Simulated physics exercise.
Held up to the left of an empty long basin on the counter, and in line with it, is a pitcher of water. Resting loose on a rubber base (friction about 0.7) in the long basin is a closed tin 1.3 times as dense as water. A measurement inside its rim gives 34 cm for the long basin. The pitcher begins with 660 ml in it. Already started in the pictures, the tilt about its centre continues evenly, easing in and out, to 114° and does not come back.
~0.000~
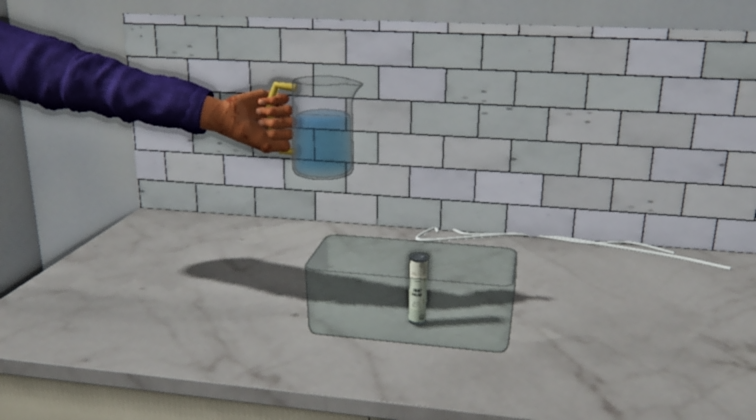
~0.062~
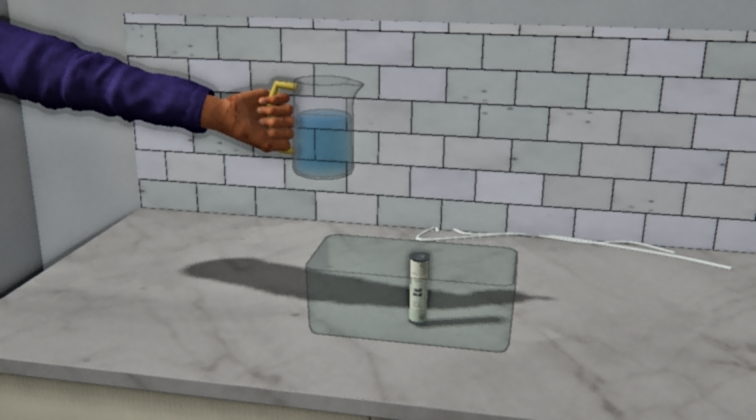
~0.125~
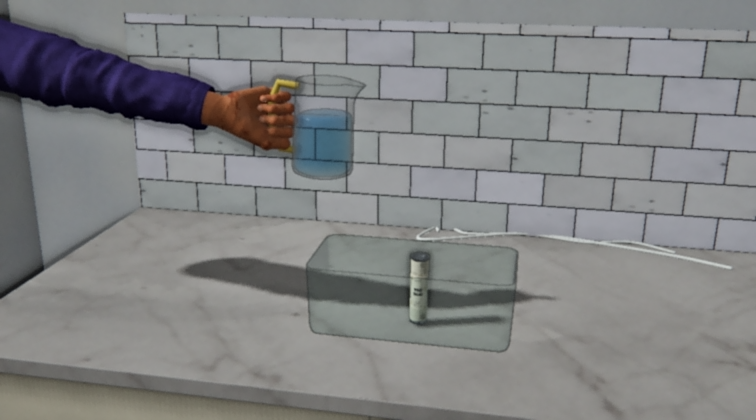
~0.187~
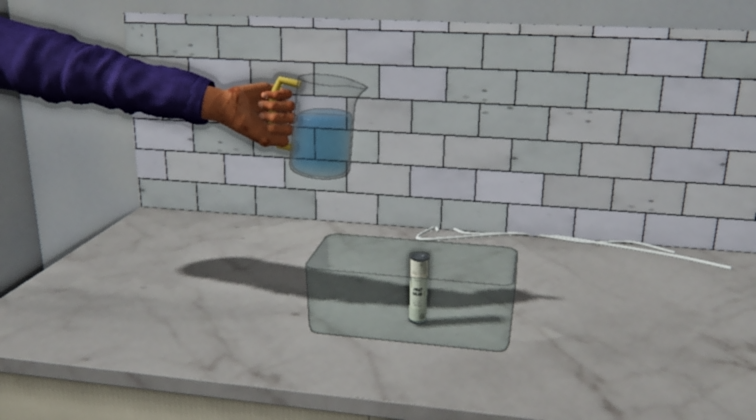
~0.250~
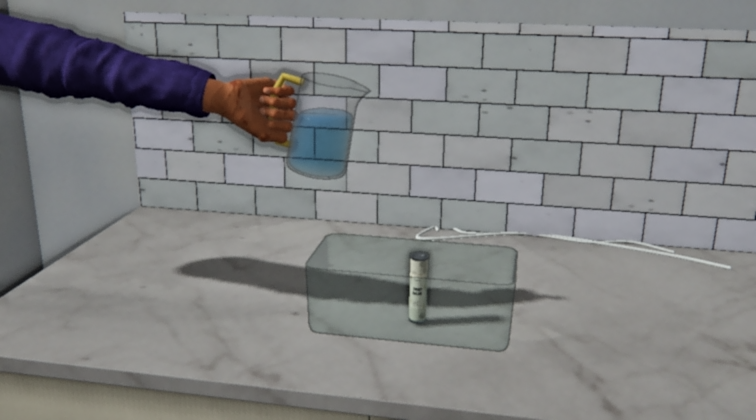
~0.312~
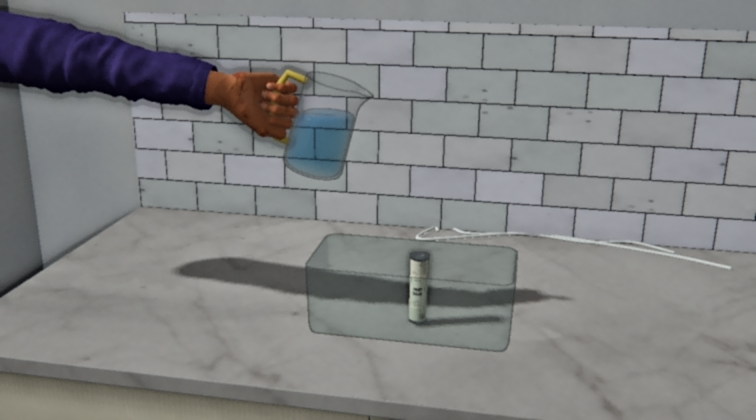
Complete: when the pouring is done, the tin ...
... has gone over.
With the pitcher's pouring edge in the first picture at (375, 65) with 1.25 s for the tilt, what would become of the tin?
Then it stays on its base.
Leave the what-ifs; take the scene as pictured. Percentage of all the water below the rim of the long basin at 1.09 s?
About 26 per cent.
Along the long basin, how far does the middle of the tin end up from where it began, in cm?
Shift of tin centre: Approx. 8.0 cm.
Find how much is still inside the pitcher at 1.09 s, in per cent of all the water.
What remains is about 40 percent of it all.
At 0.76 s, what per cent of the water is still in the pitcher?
Around 96 in a hundred.
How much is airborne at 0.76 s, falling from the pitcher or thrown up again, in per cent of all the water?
Around 4 in a hundred.
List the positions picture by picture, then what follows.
Tilt 0°; pouring edge (363, 83); surface from (297, 113) to (351, 116); the long basin's rim runs from (316, 252) to (516, 268); the tin's top is at (419, 260), in the first picture.
Tilt 1°; pouring edge (364, 84); surface from (298, 113) to (351, 115), in the second picture.
Tilt 3°; pouring edge (366, 85); surface from (298, 113) to (353, 115), in the third picture.
Tilt 6°; pouring edge (368, 87); surface from (298, 112) to (352, 115), in the fourth picture.
Tilt 10°; pouring edge (371, 91); surface from (298, 113) to (353, 115), in the fifth picture.
Tilt 15°; pouring edge (374, 96); surface from (298, 115) to (355, 116), in the sixth picture.
Then, 0.76 s in, the tilt is 72° and 96 per cent is still to pour; the tin stands where it began.
Then, 1.09 s in, the tilt is 107° and 39 per cent is still to pour; the tin stands where it began.
Then, 1.43 s in, the tilt is 114° and 2 per cent is still to pour; the tin leans 36°.
Then, 1.80 s in, the tilt is 114° and 0 per cent is still to pour; the tin lies on its side.
Finally, the tin lies on its side.
